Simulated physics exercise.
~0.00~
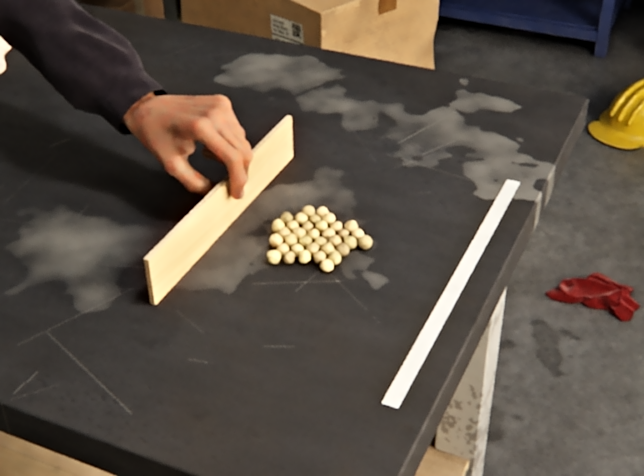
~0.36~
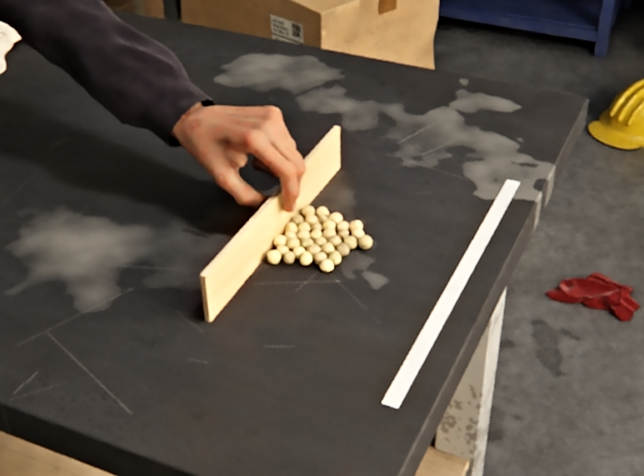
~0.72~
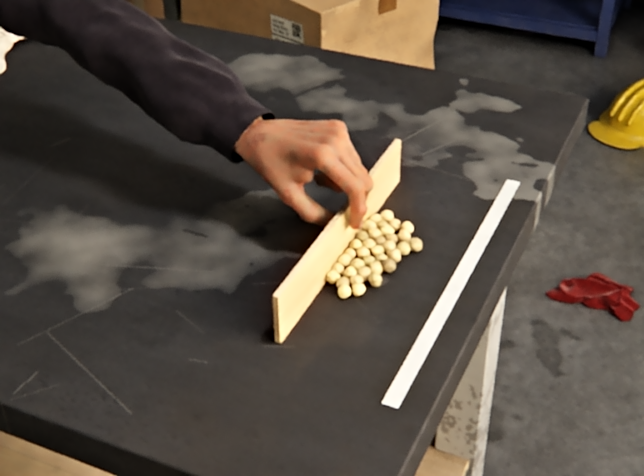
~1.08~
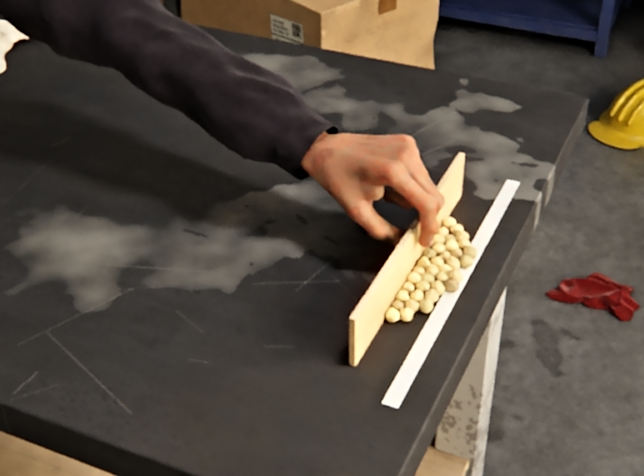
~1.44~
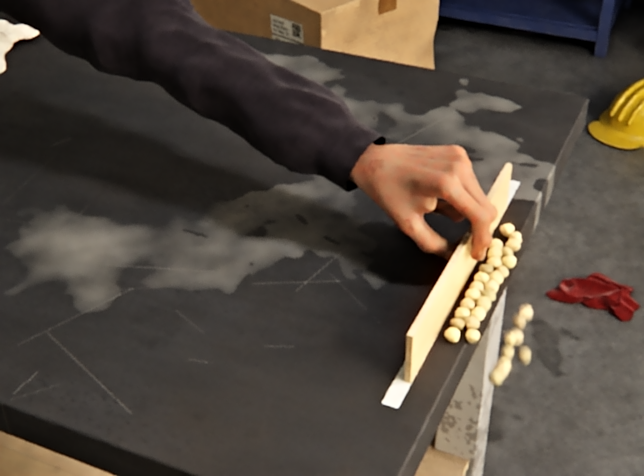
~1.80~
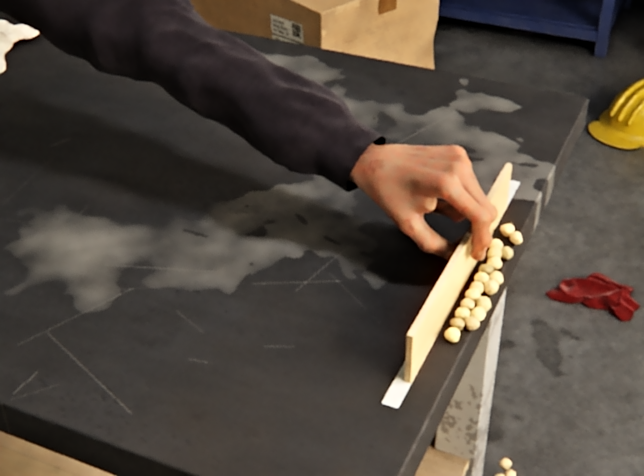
The footage shows a hand sliding an upright strip of wood rightward across a dark tabletop, pushing a heap of small pale balls toward the edge, until it stops at a strip of white tape, with some balls falling to the floor and the rest left along the table's edge.
